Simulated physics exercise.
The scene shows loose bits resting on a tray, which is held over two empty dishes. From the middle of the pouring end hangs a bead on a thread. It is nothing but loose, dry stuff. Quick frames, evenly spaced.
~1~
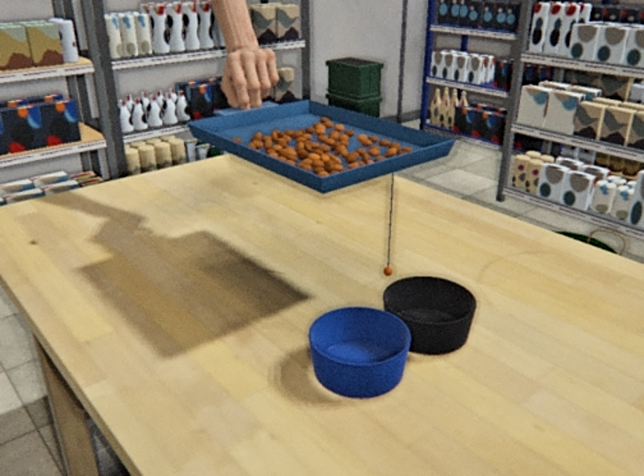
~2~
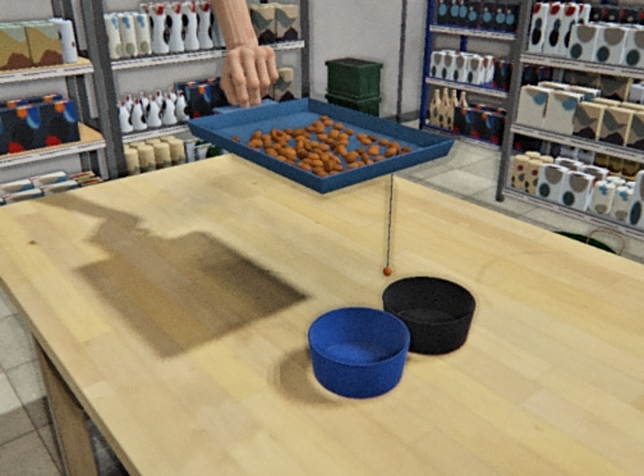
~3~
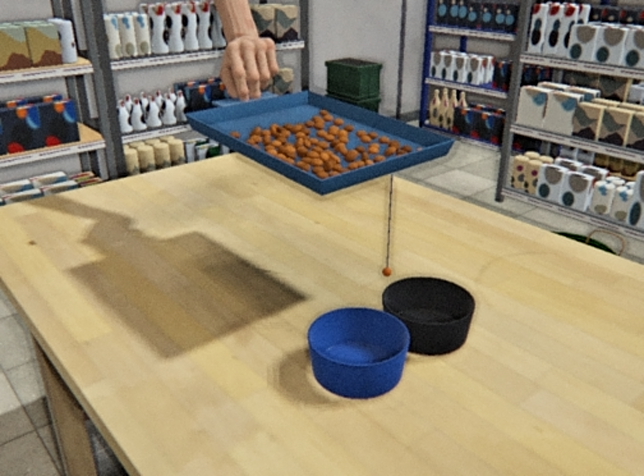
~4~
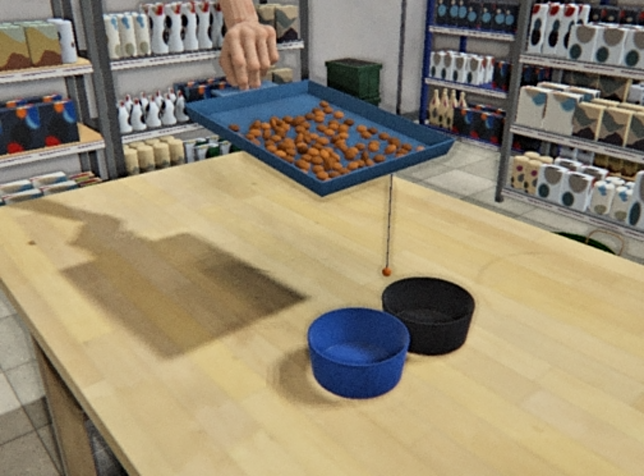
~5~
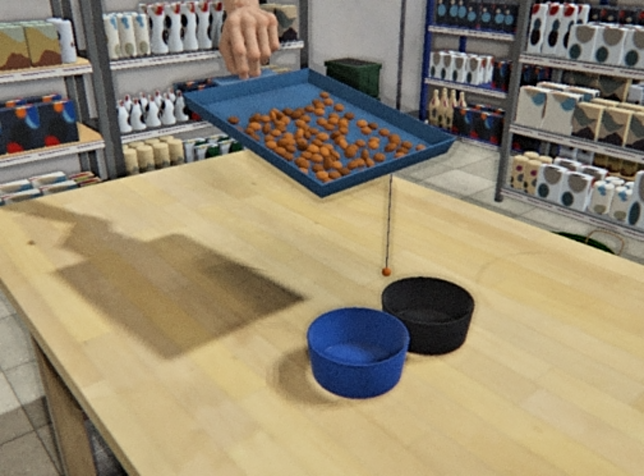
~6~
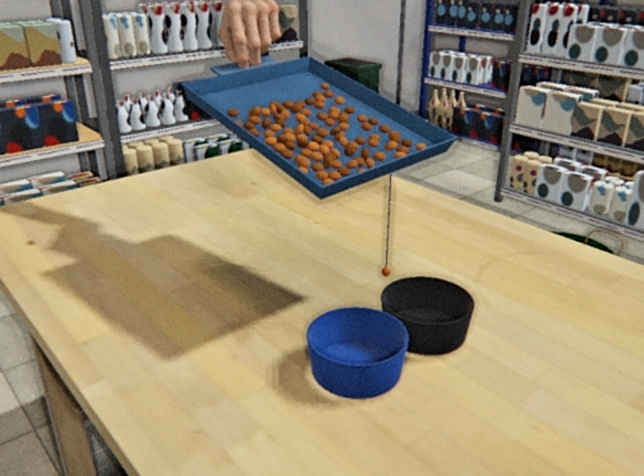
A hand slowly raises the back of a blue tray of brown bits above two bowls.
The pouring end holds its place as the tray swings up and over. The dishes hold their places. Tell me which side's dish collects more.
Going by this, it mostly spills to the left of the two.
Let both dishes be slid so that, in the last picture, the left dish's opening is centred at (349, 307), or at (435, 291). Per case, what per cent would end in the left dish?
First 50 per cent, second 20 per cent.
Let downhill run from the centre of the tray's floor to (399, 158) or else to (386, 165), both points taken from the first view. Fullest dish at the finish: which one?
Results - the dish on the right side first, the dish on the right side second.
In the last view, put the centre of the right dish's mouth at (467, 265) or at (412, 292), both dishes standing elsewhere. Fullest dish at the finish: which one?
Try 1: The left-side dish; try 2: The left-side dish.
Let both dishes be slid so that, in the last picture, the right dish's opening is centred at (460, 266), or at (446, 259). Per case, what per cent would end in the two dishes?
Around 30 then around 20 per cent.
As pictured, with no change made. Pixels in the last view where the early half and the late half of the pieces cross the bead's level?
Early half (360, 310), late half (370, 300).
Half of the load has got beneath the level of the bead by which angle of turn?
At about 95°.
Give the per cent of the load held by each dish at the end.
Looks like close to 70 % lands in the left dish and close to 20 % in the right one.
Soon after the last picture, tray tipped steeply; all on the tray.
A little later, tray tipped right over; about a third on the tray; about a third in the left dish; a small part in the right dish; a stray few outside both; about a third in the air.
Later still, tray tipped past a quarter turn; most in the left dish; about a quarter in the right dish; a small part outside both.
At rest, tray tipped past a quarter turn; most in the left dish; about a quarter in the right dish; a small part outside both.
